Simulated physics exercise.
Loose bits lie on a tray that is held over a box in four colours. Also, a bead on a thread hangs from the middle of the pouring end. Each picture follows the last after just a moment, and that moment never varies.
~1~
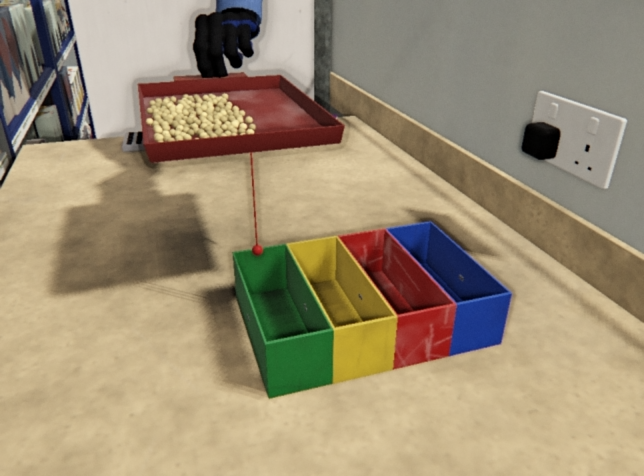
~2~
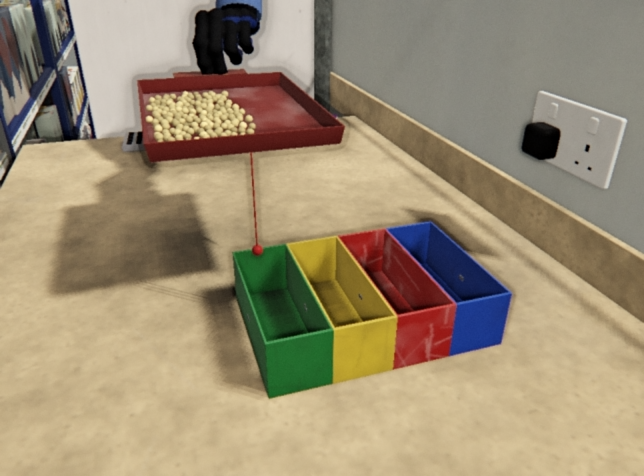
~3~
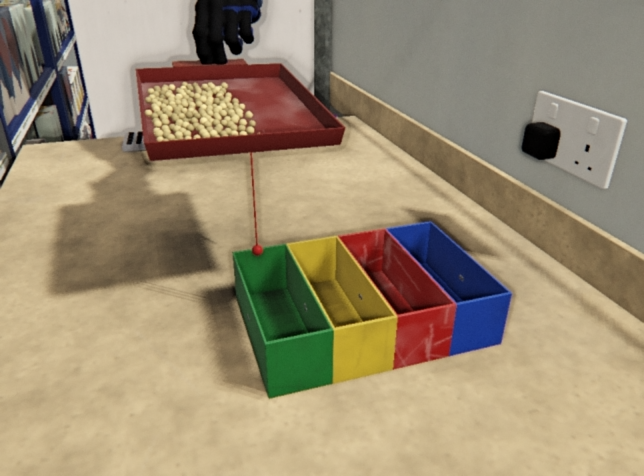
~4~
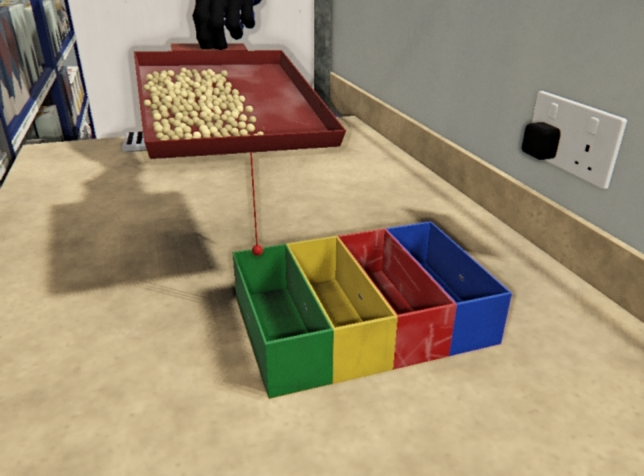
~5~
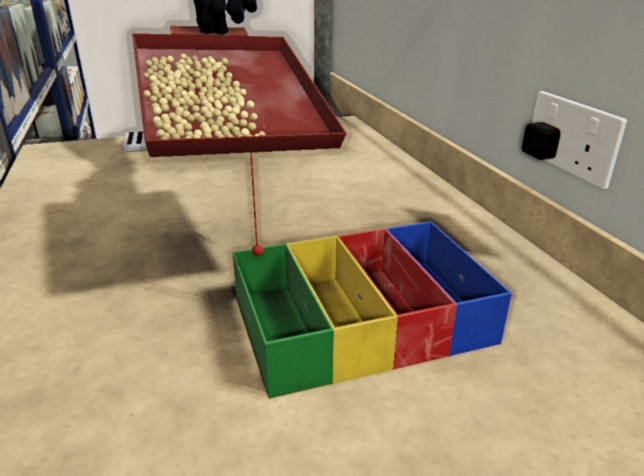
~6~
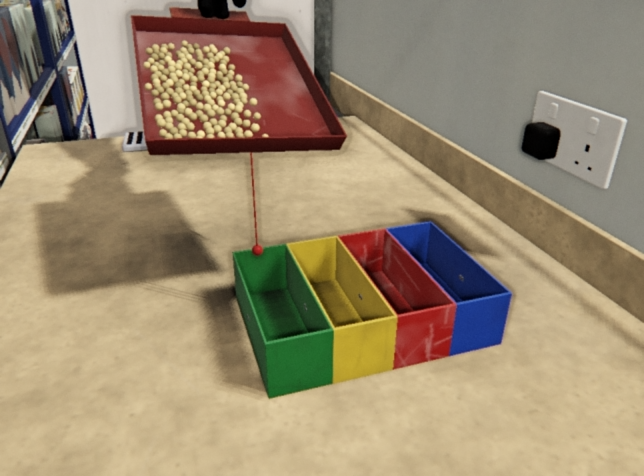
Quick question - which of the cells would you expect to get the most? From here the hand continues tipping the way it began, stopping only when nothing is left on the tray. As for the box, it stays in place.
I would expect the yellow cell to get the most.
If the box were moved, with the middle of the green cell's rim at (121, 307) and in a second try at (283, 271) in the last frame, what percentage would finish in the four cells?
It would be roughly 60 per cent in the first placement and roughly 90 per cent in the second.
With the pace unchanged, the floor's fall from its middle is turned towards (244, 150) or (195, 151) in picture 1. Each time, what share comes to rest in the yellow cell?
You'd get 20 per cent the first time and 0 per cent the second time.
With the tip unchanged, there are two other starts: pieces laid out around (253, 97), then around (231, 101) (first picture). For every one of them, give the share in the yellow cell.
It would be roughly 60 per cent for the first and roughly 60 per cent for the second.
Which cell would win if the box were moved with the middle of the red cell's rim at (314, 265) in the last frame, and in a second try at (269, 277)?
So the first one goes to red and the second to that blue cell.
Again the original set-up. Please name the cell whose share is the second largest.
Green.
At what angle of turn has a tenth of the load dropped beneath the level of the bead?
It is at around 90 degrees by then.
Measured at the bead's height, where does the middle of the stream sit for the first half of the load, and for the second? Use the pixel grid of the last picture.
Initially about (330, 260); subsequently about (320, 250).
Shortly afterwards, tray tipped steeply; all but a few on the tray; only a few in the green cell; only a few in the red cell; only a few falling or outside the box.
Next, tray tipped right over; near half on the tray; a little in the yellow cell; a little in the green cell; only a few in the red cell; only a few in the blue cell; near a third falling or outside the box.
Some moments later, tray tipped past a quarter turn; near two thirds in the yellow cell; near a quarter in the green cell; a little in the red cell; only a few in the blue cell; a little falling or outside the box.
In the end, tray tipped past a quarter turn; near two thirds in the yellow cell; near a quarter in the green cell; a little in the red cell; only a few in the blue cell; a little outside the box.
